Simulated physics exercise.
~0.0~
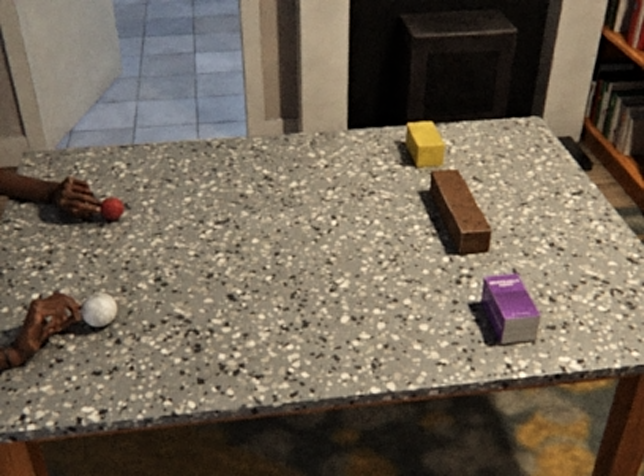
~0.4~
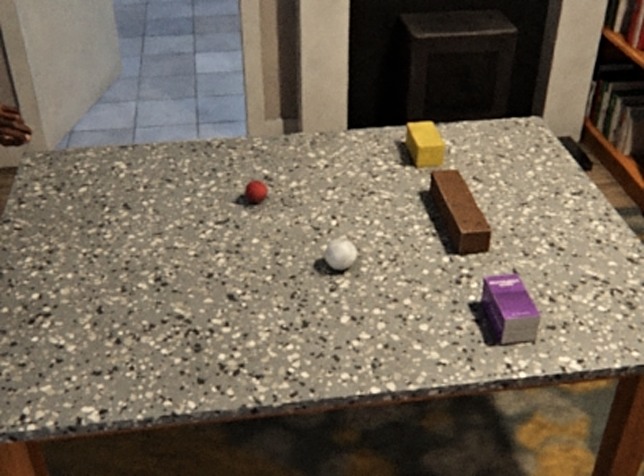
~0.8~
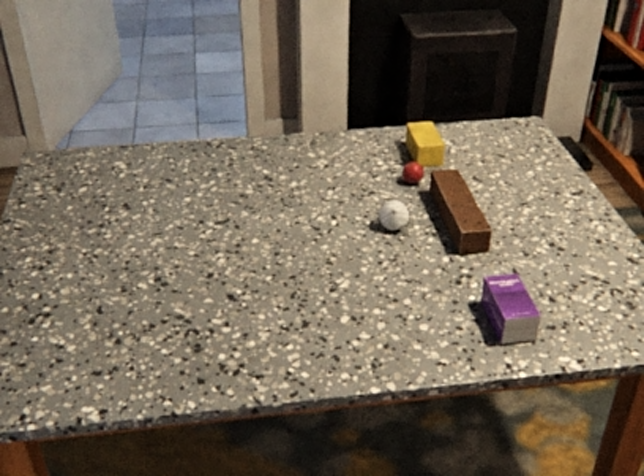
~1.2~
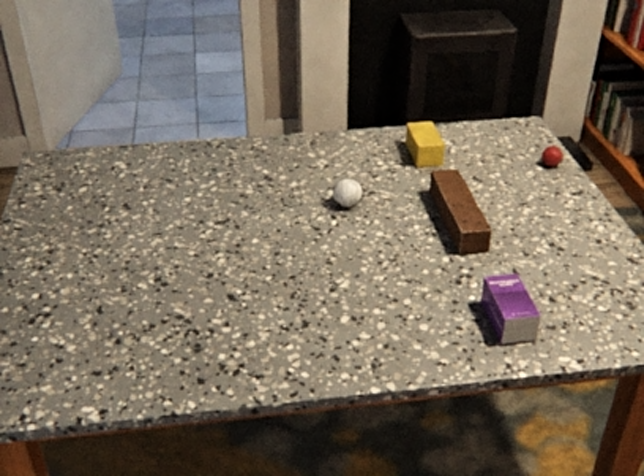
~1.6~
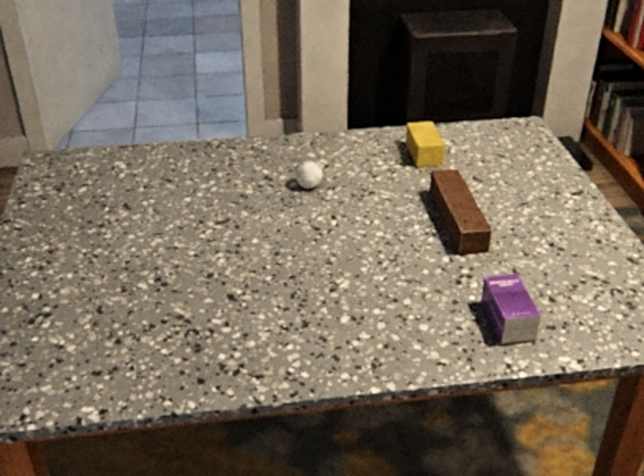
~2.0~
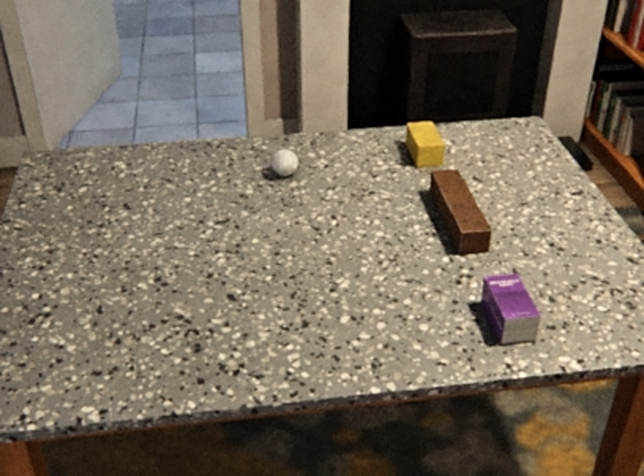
A red ball and a white ball sit at the left of a speckled grey table, each held by a hand, seen from above at a fixed angle in a room with a tiled doorway behind. Toward the right stand a yellow block, a long brown block and a purple box. The hands release the balls and withdraw as both roll right. The red one passes between the yellow and brown blocks and reaches the far right, then is gone from view. The white one rebounds near the brown block and drifts left toward the back edge, still on the table.
